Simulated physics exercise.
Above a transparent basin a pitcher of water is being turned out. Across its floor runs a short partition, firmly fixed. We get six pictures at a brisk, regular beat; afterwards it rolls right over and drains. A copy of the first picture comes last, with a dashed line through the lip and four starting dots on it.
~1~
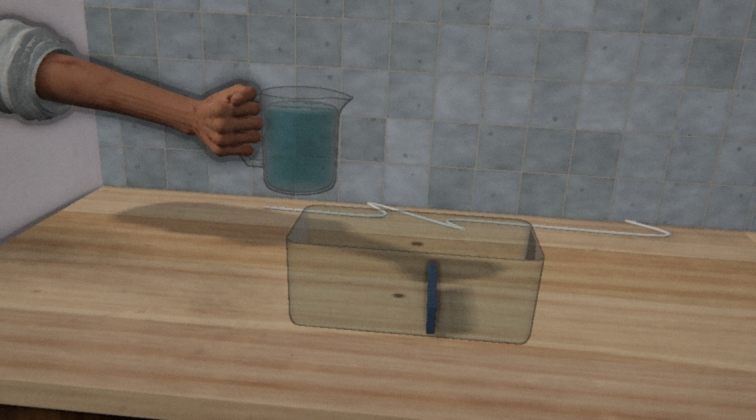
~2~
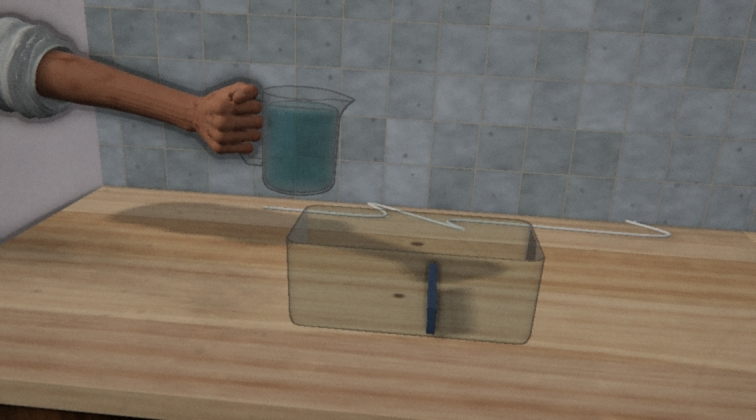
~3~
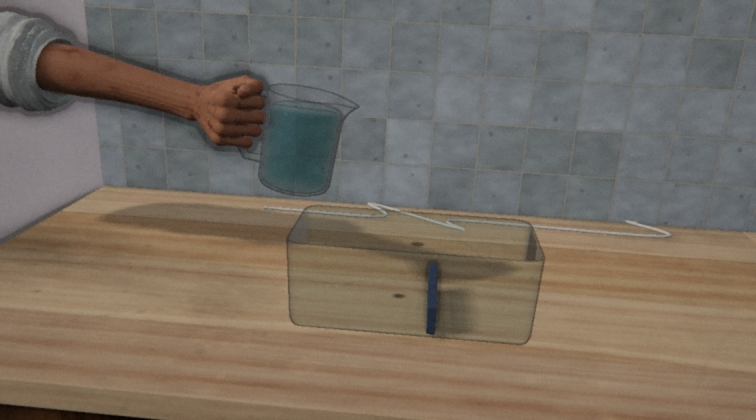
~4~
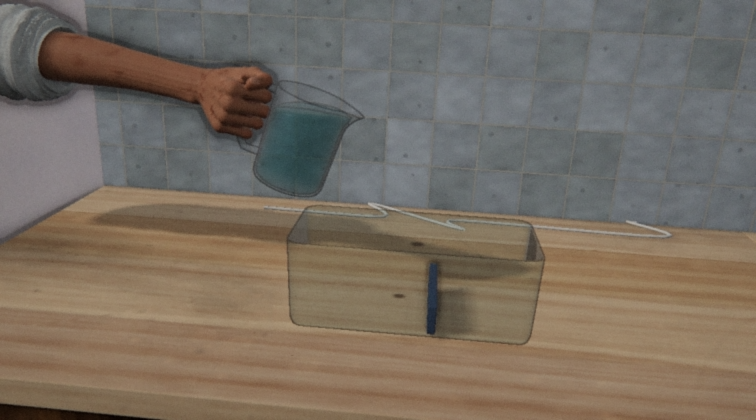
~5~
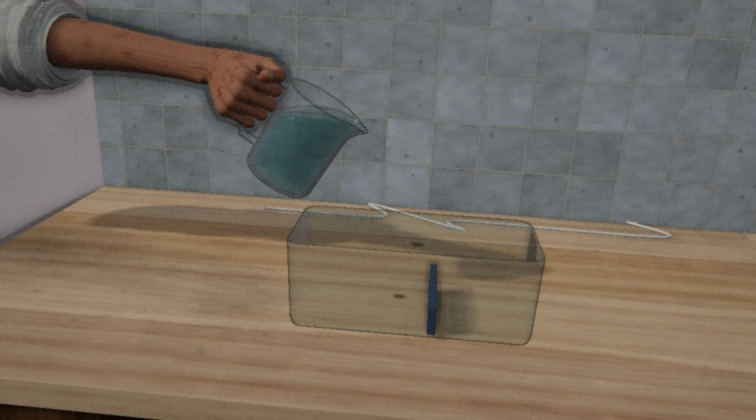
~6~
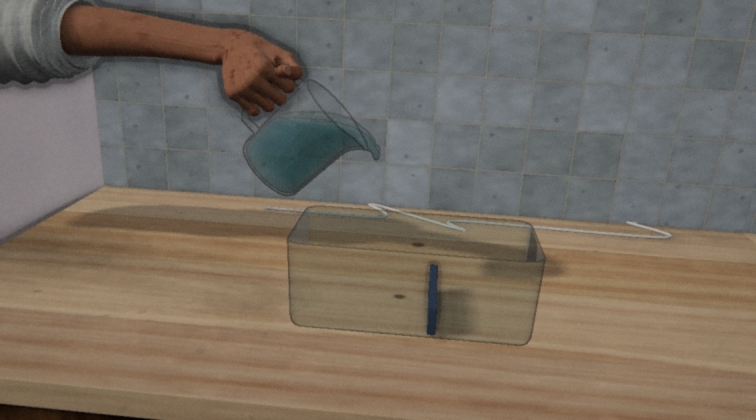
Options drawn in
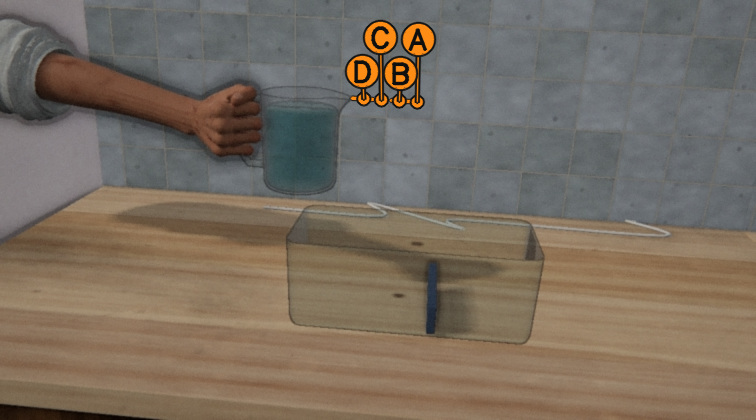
A hand tilts a pitcher of blue water rightward above a clear basin until water reaches its lip.
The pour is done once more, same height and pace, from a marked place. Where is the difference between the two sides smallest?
Best: B.
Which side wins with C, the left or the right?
The left one.
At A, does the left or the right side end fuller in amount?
The right side.
On the marked copy, A at (417, 102); B at (399, 100); C at (381, 99); D at (363, 98).
With A, about 21 % ends left of the wall and 78 % right of it.
With B, about 52 % ends left of the wall and 47 % right of it.
With C, about 81 % ends left of the wall and 15 % right of it; 3 % is lost outside.
With D, about 89 % ends left of the wall and 7 % right of it; 4 % is lost outside.
